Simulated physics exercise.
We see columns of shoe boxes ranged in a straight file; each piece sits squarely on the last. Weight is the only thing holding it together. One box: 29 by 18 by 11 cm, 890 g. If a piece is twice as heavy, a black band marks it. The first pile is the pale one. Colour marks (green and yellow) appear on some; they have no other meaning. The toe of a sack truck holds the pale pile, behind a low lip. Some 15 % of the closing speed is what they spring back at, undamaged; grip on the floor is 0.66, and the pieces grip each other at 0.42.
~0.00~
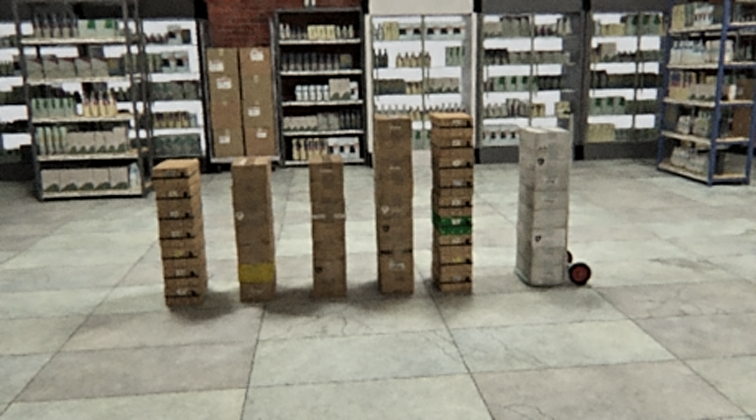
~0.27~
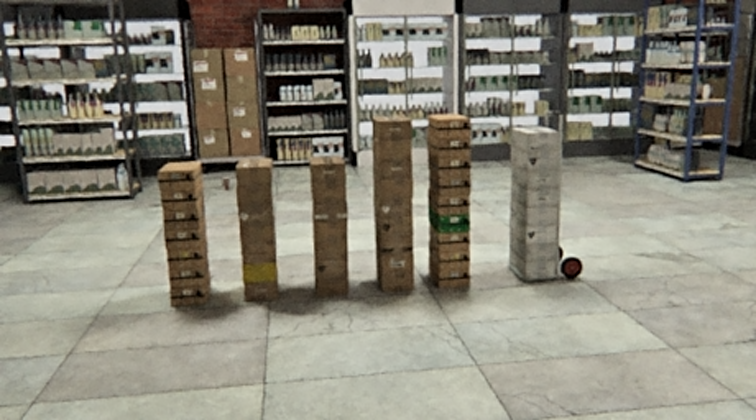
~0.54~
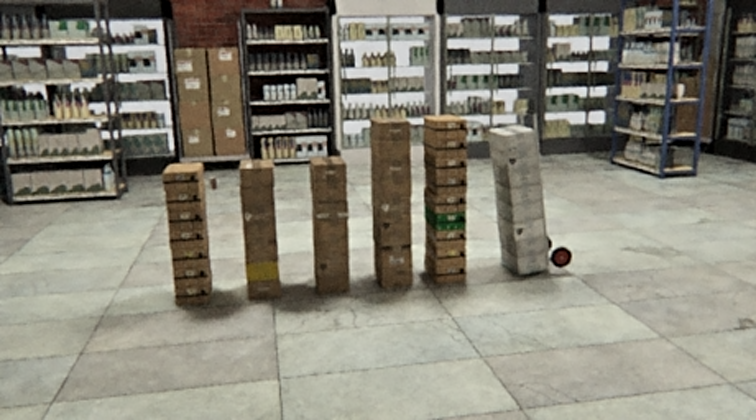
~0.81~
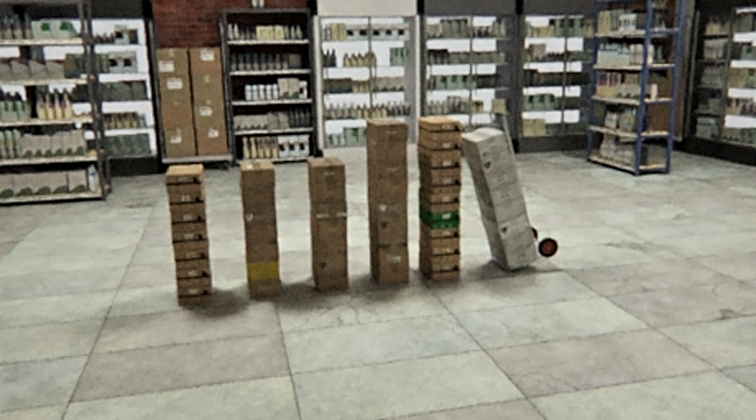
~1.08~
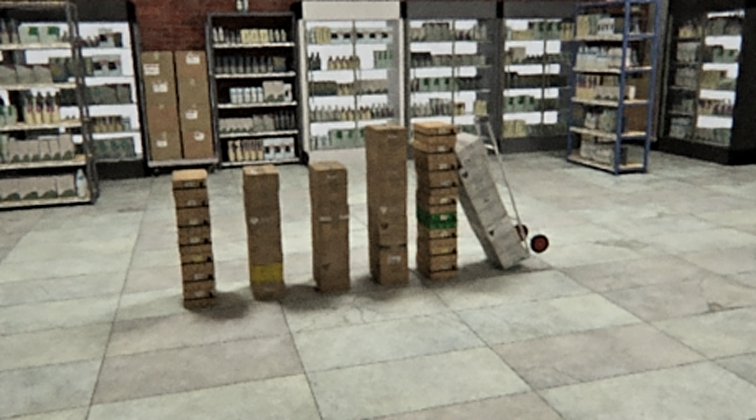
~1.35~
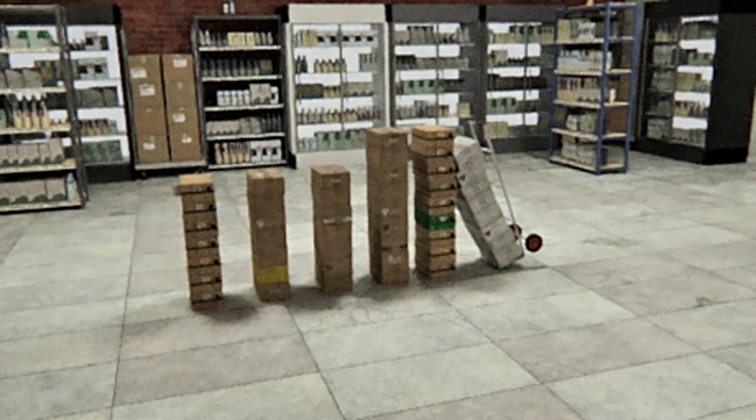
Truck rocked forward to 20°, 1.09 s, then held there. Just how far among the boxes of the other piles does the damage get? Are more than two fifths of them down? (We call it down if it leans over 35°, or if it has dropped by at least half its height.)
No - not even two fifths.
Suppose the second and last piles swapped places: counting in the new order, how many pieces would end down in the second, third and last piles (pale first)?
Down tally in the new order: Second = 0, third = 0, last = 0.
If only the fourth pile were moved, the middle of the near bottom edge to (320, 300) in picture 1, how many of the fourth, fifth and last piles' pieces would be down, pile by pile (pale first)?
Down counts: Fourth 0, fifth 0, last 0.
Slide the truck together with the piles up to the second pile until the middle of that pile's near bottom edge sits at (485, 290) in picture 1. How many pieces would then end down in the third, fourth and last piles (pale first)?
Then third 0, fourth 0, last 0.
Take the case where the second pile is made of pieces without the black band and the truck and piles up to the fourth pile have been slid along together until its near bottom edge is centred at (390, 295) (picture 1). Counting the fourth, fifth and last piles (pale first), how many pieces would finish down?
In that case fourth 7, fifth 0, last 0.
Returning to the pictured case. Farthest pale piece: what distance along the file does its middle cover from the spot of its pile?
It ends some 35 cm away.
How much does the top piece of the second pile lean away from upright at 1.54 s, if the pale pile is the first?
Measured from upright, roughly 0°.
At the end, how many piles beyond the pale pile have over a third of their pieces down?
That would be 0 of them.
After 1.41 s, 0 of the pale pile down; none of the 39 other boxes down, 3 disturbed.
In the end (2.1 s), 0 of the pale pile down; none of the 39 other boxes down, 3 disturbed; green box unmoved; yellow box unmoved. That is 0 per cent. From the last view, middles, green box near (434, 217), yellow box near (270, 268).
